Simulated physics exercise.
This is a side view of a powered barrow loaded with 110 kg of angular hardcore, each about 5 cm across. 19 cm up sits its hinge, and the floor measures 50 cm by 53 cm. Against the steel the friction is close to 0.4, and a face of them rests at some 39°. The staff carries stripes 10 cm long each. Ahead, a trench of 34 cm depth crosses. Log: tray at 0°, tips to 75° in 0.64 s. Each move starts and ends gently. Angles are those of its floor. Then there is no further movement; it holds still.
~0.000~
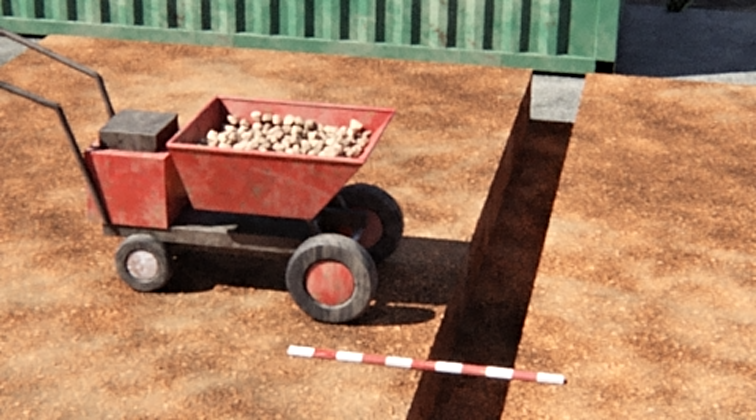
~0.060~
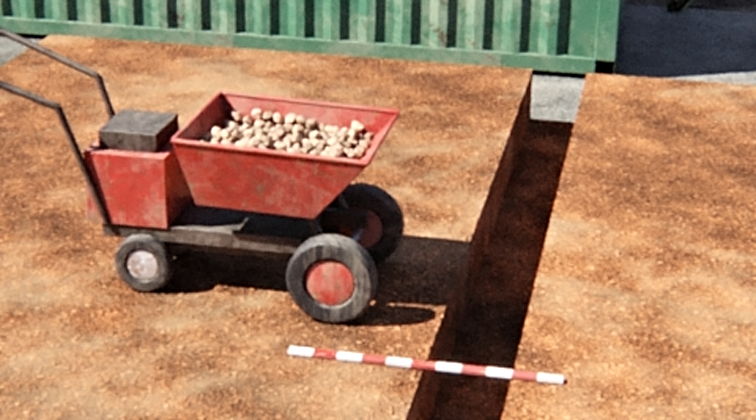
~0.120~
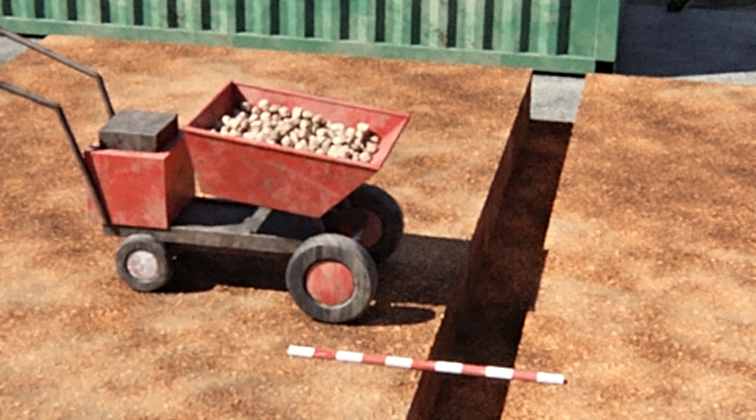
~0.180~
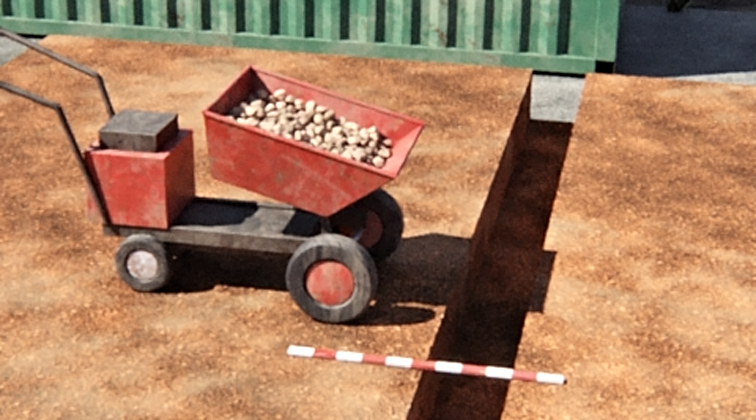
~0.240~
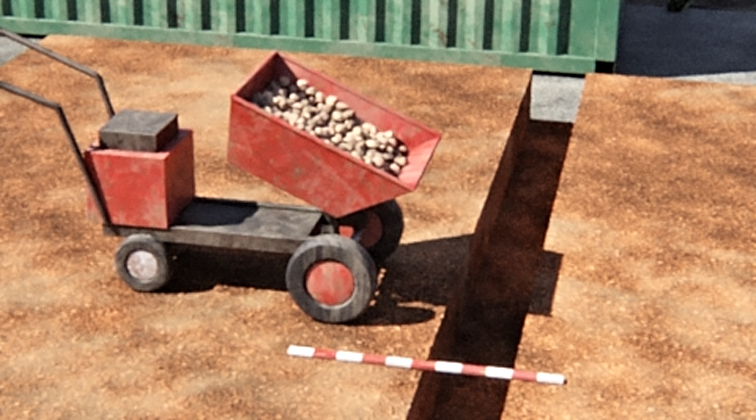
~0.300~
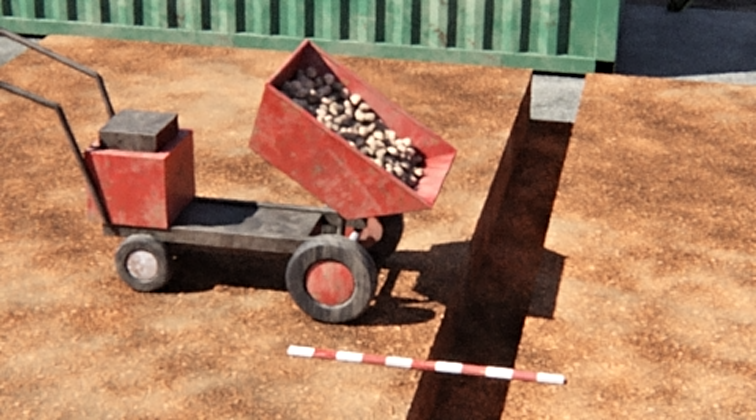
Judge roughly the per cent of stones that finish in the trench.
An estimated 56 per cent finish in the trench.
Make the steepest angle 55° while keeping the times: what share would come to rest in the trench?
In that case some 20 per cent.
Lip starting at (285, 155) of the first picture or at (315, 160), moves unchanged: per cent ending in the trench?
Around 75 and then 95 percent.
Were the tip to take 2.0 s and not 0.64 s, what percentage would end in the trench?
That would give about 85 percent.
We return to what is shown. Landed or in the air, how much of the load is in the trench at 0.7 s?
Approx. 25 % of the load.
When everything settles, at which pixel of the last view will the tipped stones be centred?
Their middle lands near (520, 348).
After 0.5 s the floor is at 63°; 100 % in the tray; the foremost stones are at (455, 234).
After 0.7 s the floor is at 75°; 67 % in the tray, 23 % in the trench, 10 % past the trench; the foremost stones are at (553, 300).
After 1.1 s the floor is at 75°; 12 % in the tray, 44 % in the trench, 44 % past the trench; the foremost stones are at (743, 342).
After 3.0 s the floor is at 75°; 0 % in the tray, 56 % in the trench, 44 % past the trench; the foremost stones are past the picture's edge.
